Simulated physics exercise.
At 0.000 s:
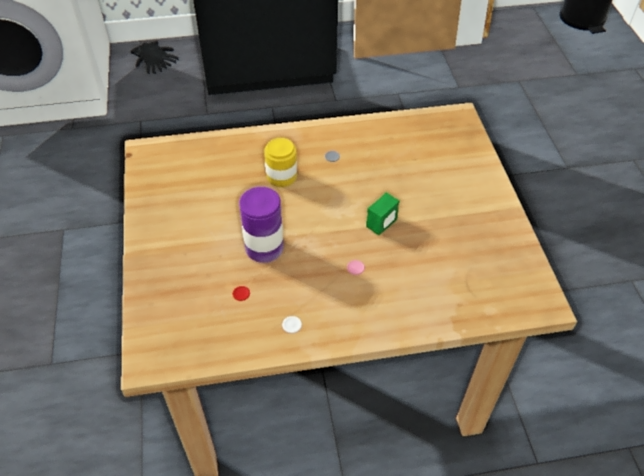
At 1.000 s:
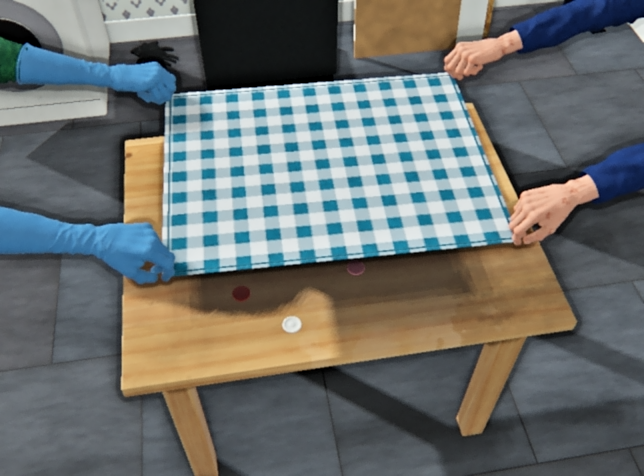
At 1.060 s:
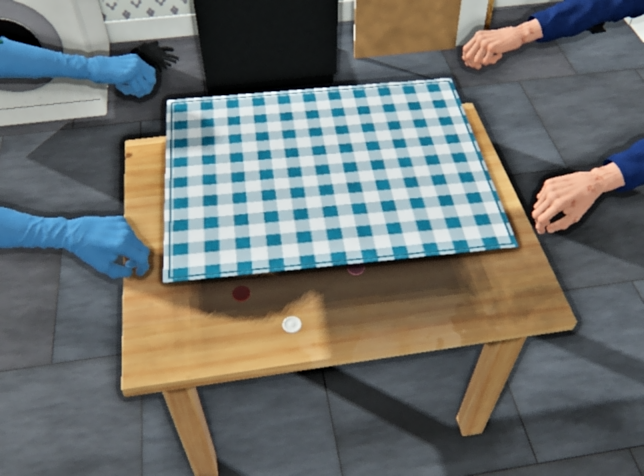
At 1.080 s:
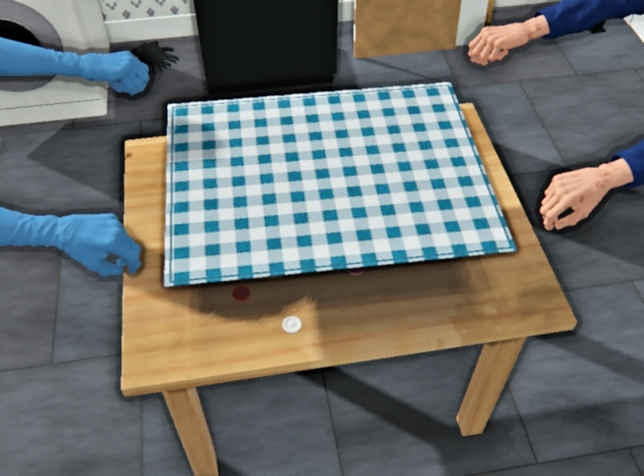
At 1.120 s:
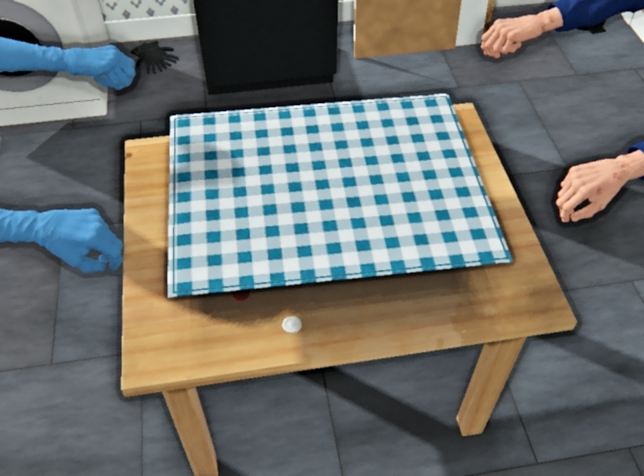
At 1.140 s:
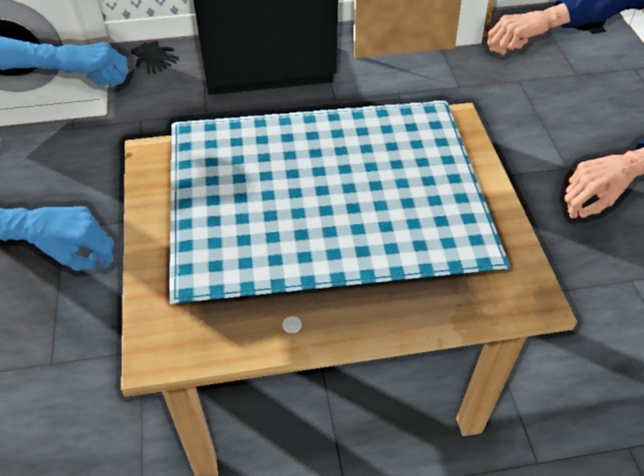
On a wooden table, four hands held a blue-and-white checked cloth above a purple tin, a yellow bottle and a green box, then let go and drew back as it sank slightly, staying spread flat.
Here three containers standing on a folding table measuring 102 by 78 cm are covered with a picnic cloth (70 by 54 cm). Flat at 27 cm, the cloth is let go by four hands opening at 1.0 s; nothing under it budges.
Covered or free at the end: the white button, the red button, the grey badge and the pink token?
The white button remains in the open, the red button ends under the cloth, the grey badge still shows, the pink token ends under the cloth.
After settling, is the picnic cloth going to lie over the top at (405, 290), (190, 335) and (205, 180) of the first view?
First spot shrouded, second clear, third clear.
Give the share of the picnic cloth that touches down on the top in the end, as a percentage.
In the end, around 30 per cent of it lies on the top.
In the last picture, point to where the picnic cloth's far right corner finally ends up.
That corner settles near pixel (421, 159) in the last view.
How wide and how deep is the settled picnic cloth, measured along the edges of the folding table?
64 cm x 52 cm, roughly.
After 1.3 s, 25 % of it is down, spanning 66 by 53 cm, above red button, pink token.
After 1.5 s, 30 % of it is down, spanning 65 by 52 cm, above red button, pink token.
After 1.7 s, 35 % of it is down, spanning 64 by 52 cm, above red button, pink token.
After 1.9 s, 35 % of it is down, spanning 64 by 52 cm, above red button, pink token.
After 2.7 s, 30 % of it is down, spanning 64 by 52 cm, above red button, pink token.
